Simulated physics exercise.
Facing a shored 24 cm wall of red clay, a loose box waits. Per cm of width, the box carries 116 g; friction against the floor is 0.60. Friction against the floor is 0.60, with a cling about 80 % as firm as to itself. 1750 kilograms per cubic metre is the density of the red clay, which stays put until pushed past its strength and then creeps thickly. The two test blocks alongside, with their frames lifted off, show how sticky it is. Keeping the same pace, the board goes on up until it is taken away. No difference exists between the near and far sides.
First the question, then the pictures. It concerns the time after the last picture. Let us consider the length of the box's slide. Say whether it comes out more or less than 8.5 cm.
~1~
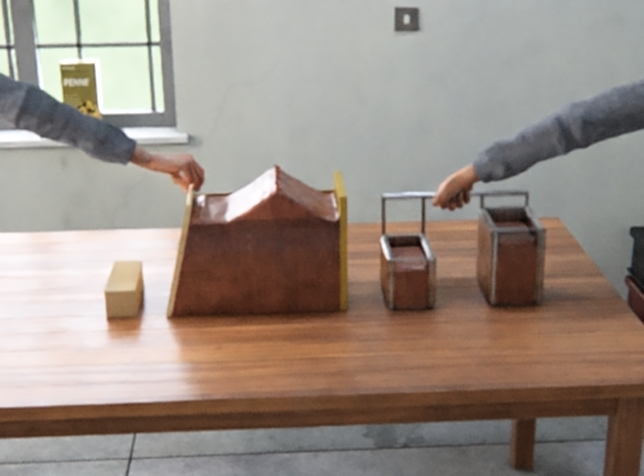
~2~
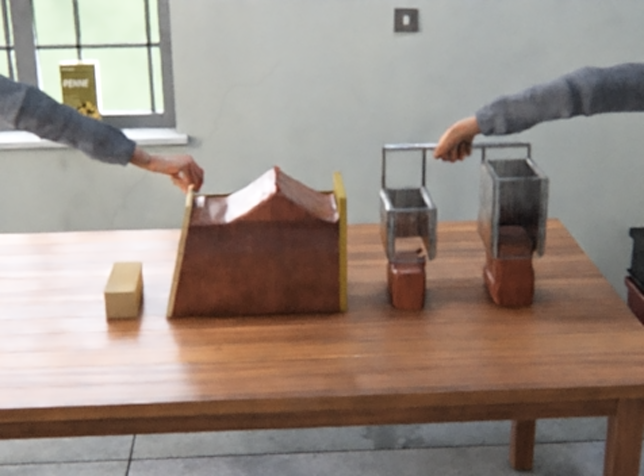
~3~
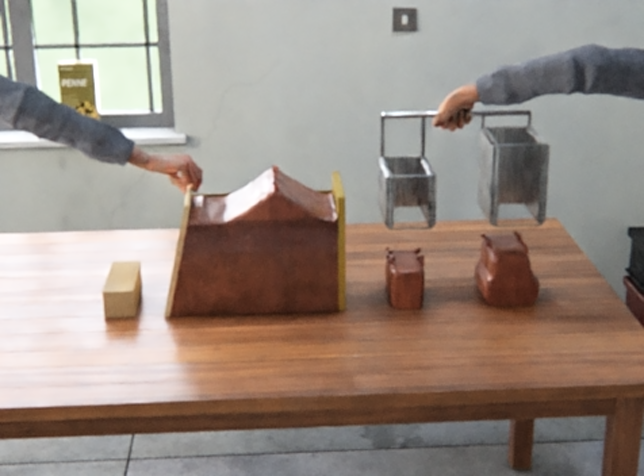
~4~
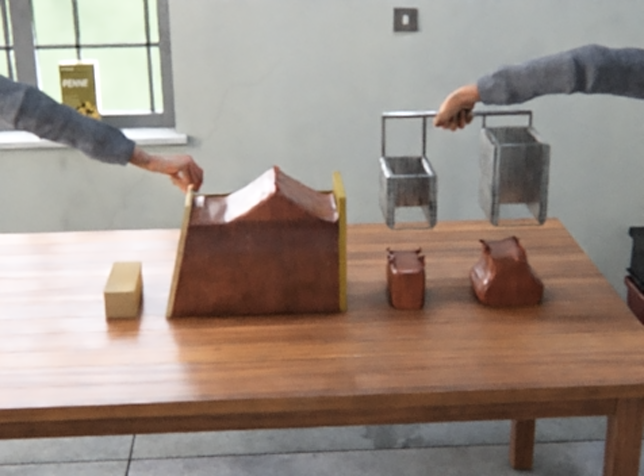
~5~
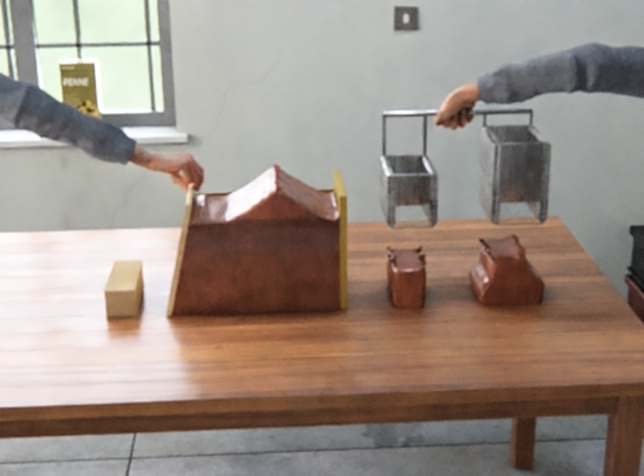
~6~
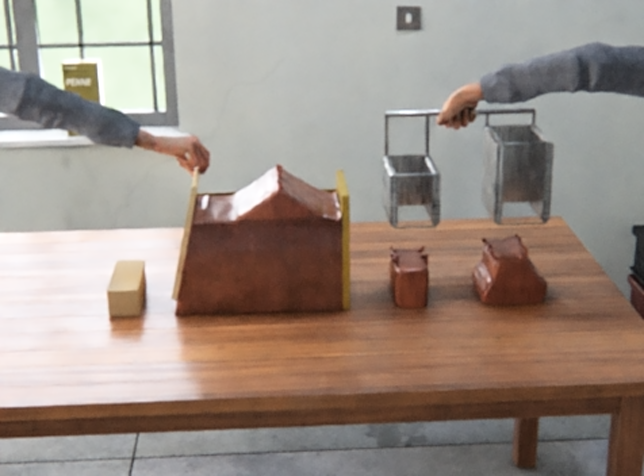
It comes out less.
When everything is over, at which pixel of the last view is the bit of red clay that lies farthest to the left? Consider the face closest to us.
You'll find it somewhere near (127, 309) on the near face.
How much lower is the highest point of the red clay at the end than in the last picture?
The gap comes to roughly 6.5 centimetres.
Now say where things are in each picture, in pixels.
Top of the board at (189, 222), not yet moved; crest of the red clay at (278, 193); block heights 10 cm, 16 cm (left to right), in the first picture.
Top of the board at (189, 223), not yet moved; crest of the red clay at (278, 194); block heights 10 cm, 16 cm (left to right), in the second picture.
Top of the board at (187, 222), not yet moved; crest of the red clay at (276, 194); block heights 10 cm, 13 cm (left to right), in the third picture.
Top of the board at (188, 222), not yet moved; crest of the red clay at (277, 194); block heights 10 cm, 12 cm (left to right), in the fourth picture.
Top of the board at (189, 221), not yet moved; crest of the red clay at (278, 193); block heights 10 cm, 12 cm (left to right), in the fifth picture.
Top of the board at (195, 203), moved 4.4 cm; crest of the red clay at (280, 193); block heights 10 cm, 12 cm (left to right), in the sixth picture.
Last picture + 0.19 s, the box has not moved.
Last picture + 0.41 s, the box has not moved.
Last picture + 0.62 s, the box has been pushed 1.1 cm.
Last picture + 0.84 s, the box has been pushed 3.3 cm.
Last picture + 0.93 s, the box has been pushed 3.3 cm.
